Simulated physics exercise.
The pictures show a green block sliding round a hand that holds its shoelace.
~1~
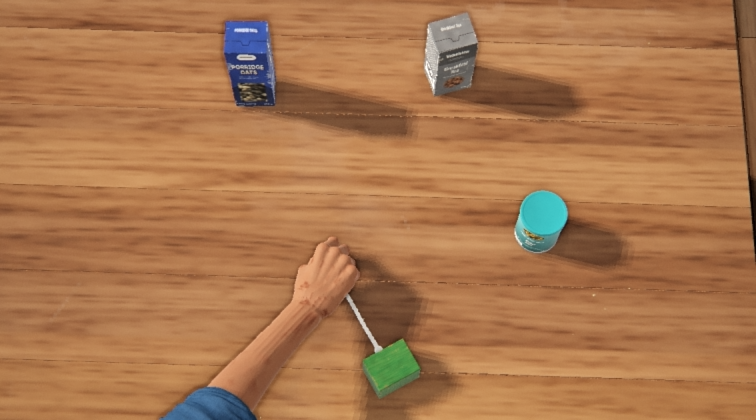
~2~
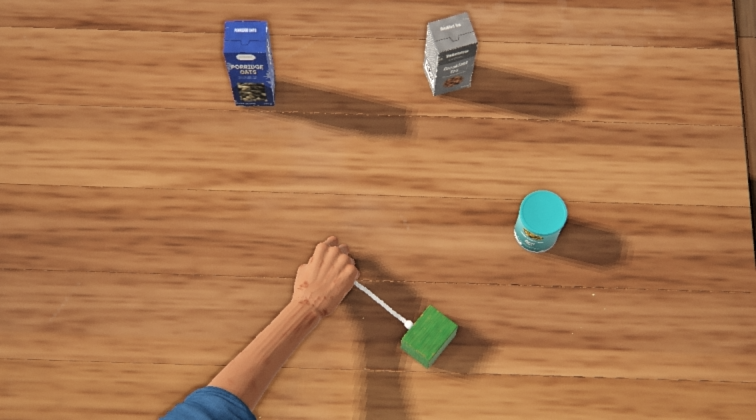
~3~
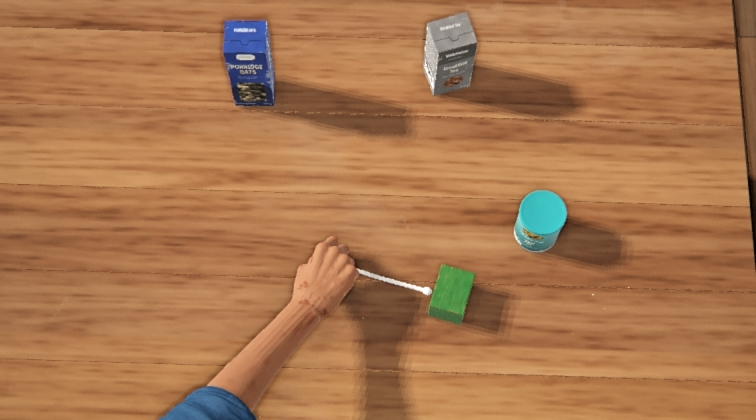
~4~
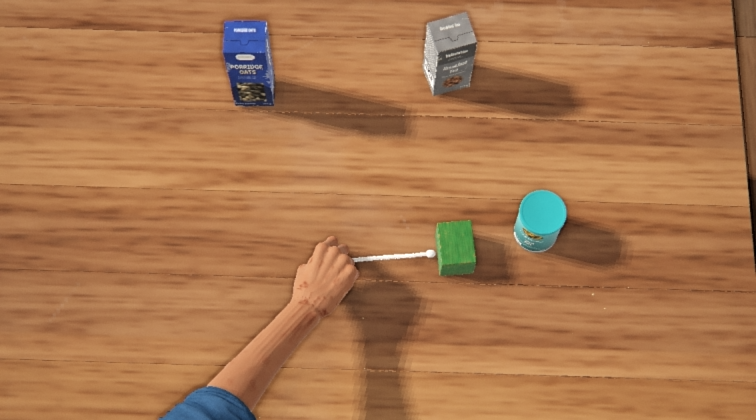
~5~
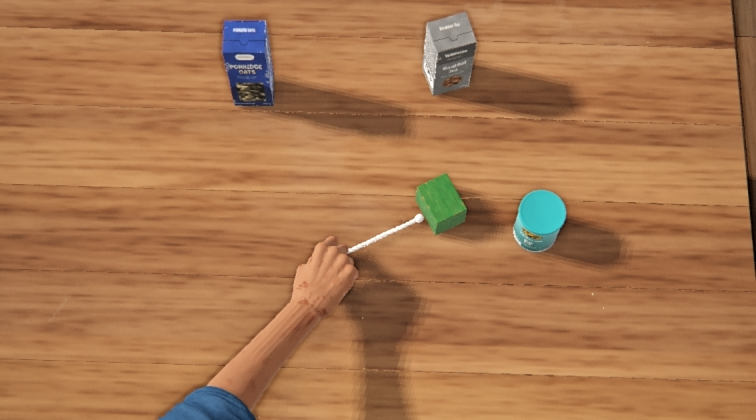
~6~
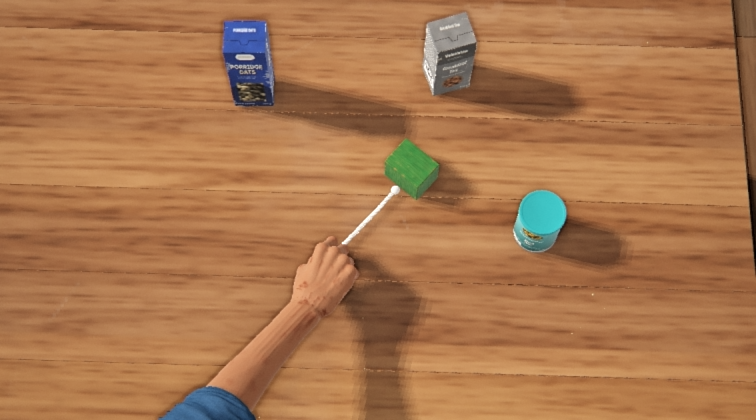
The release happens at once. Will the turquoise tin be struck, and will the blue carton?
Turquoise tin: No, spared; blue carton: Yes, struck.
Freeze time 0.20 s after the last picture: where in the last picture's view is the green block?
It is near (298, 82) at that moment.
Then, 0.08 s later than the last view, block near (336, 123).
Then, 0.20 s later than the last view, block near (298, 82); blue carton pushed aside.
Finally, block near (310, 73); blue carton pushed aside. The turquoise tin remains clear and the blue carton takes the knock.
